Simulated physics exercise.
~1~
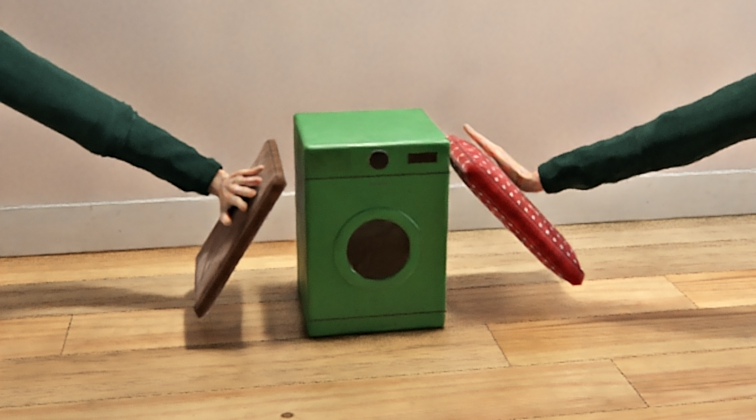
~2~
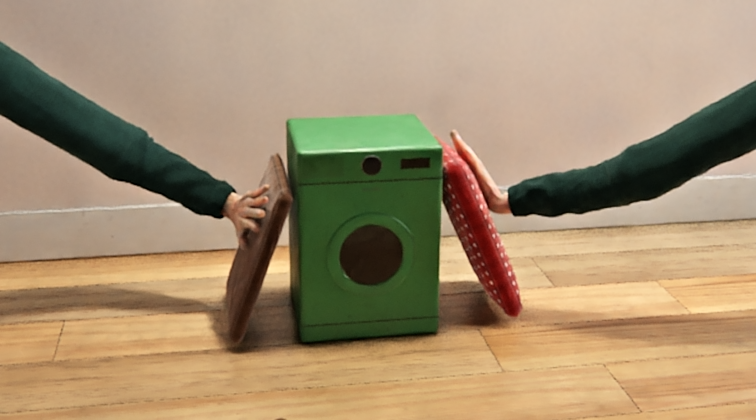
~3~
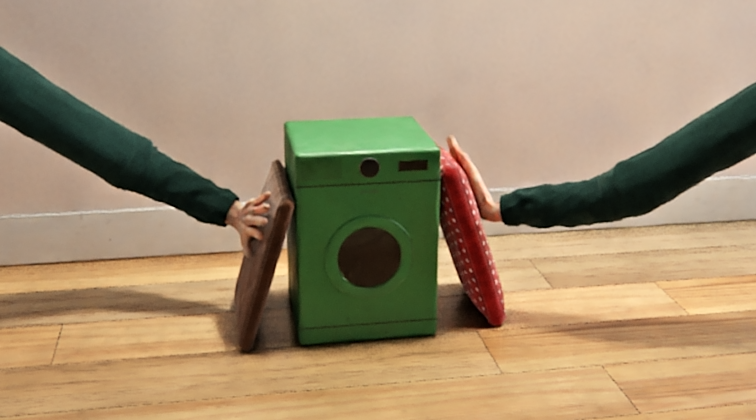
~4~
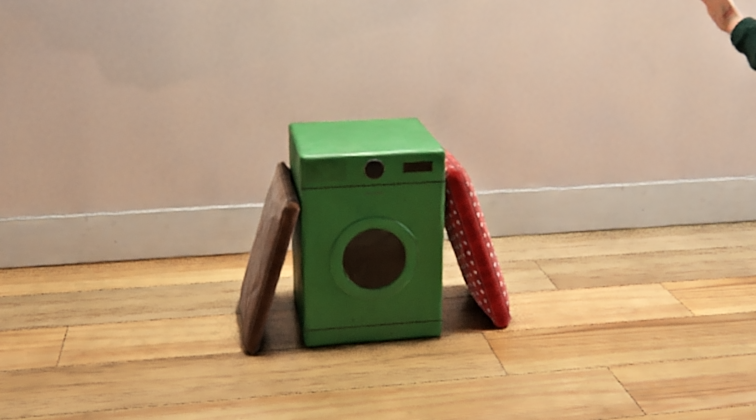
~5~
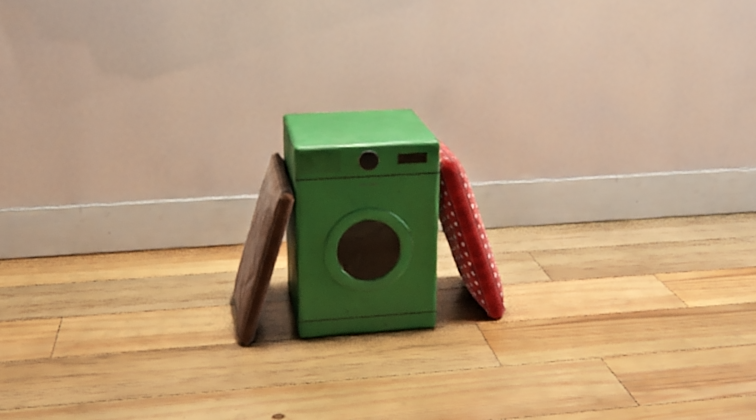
Two hands lean a brown pad and red pillow against a green machine, where both stay propped.
